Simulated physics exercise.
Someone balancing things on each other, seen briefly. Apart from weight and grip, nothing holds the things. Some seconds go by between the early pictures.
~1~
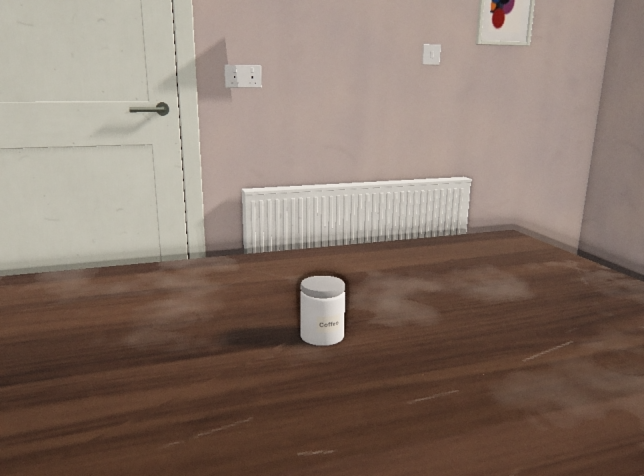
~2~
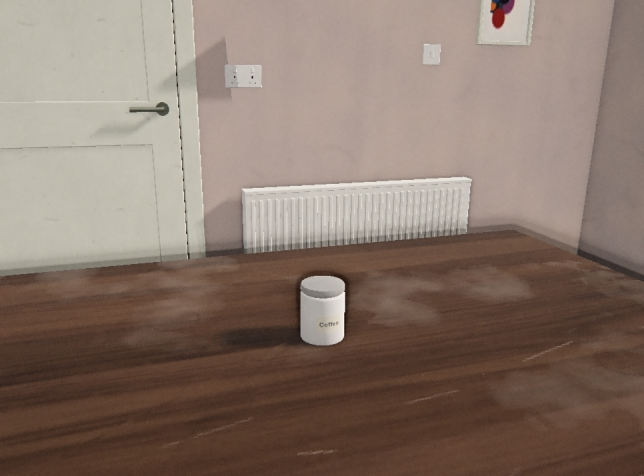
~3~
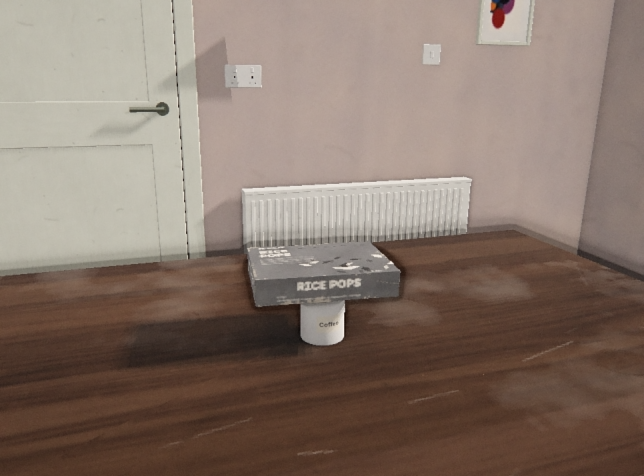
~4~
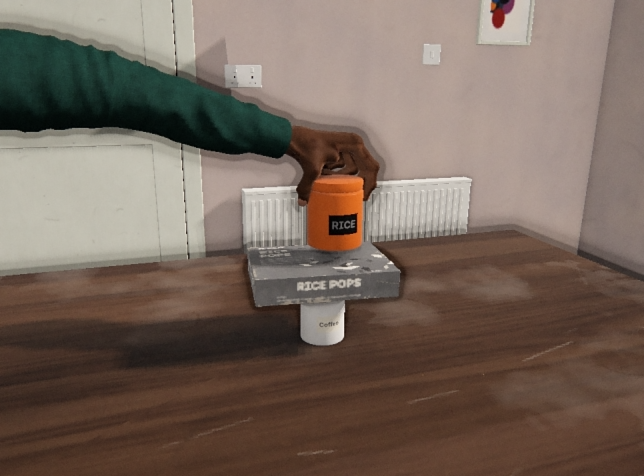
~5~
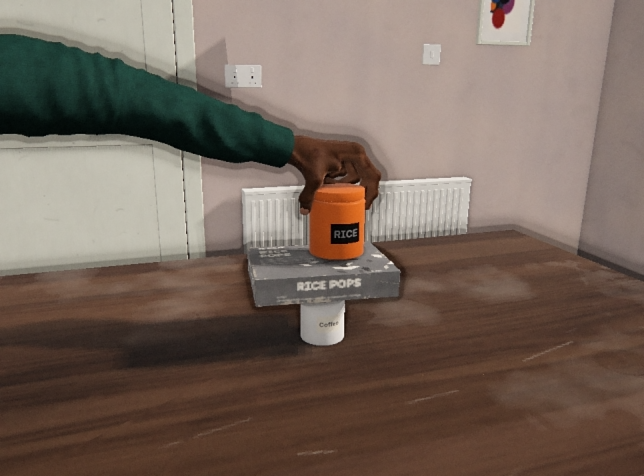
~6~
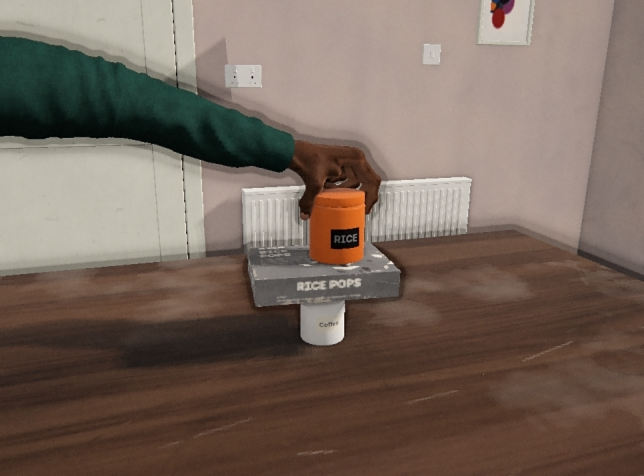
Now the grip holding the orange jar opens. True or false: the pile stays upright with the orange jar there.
True.
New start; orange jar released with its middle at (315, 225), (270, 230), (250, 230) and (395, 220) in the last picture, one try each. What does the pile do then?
Case one: Stable. Case two: Falls over. Case three: Falls over. Case four: Falls over.
Then, 0.30 s on from there, no change.
Then, 0.70 s on from there, orange jar resting near (337, 225).
In the end, all 3 unmoved. At the end, from the last picture's camera, orange jar near (337, 225). The pile keeps its balance.
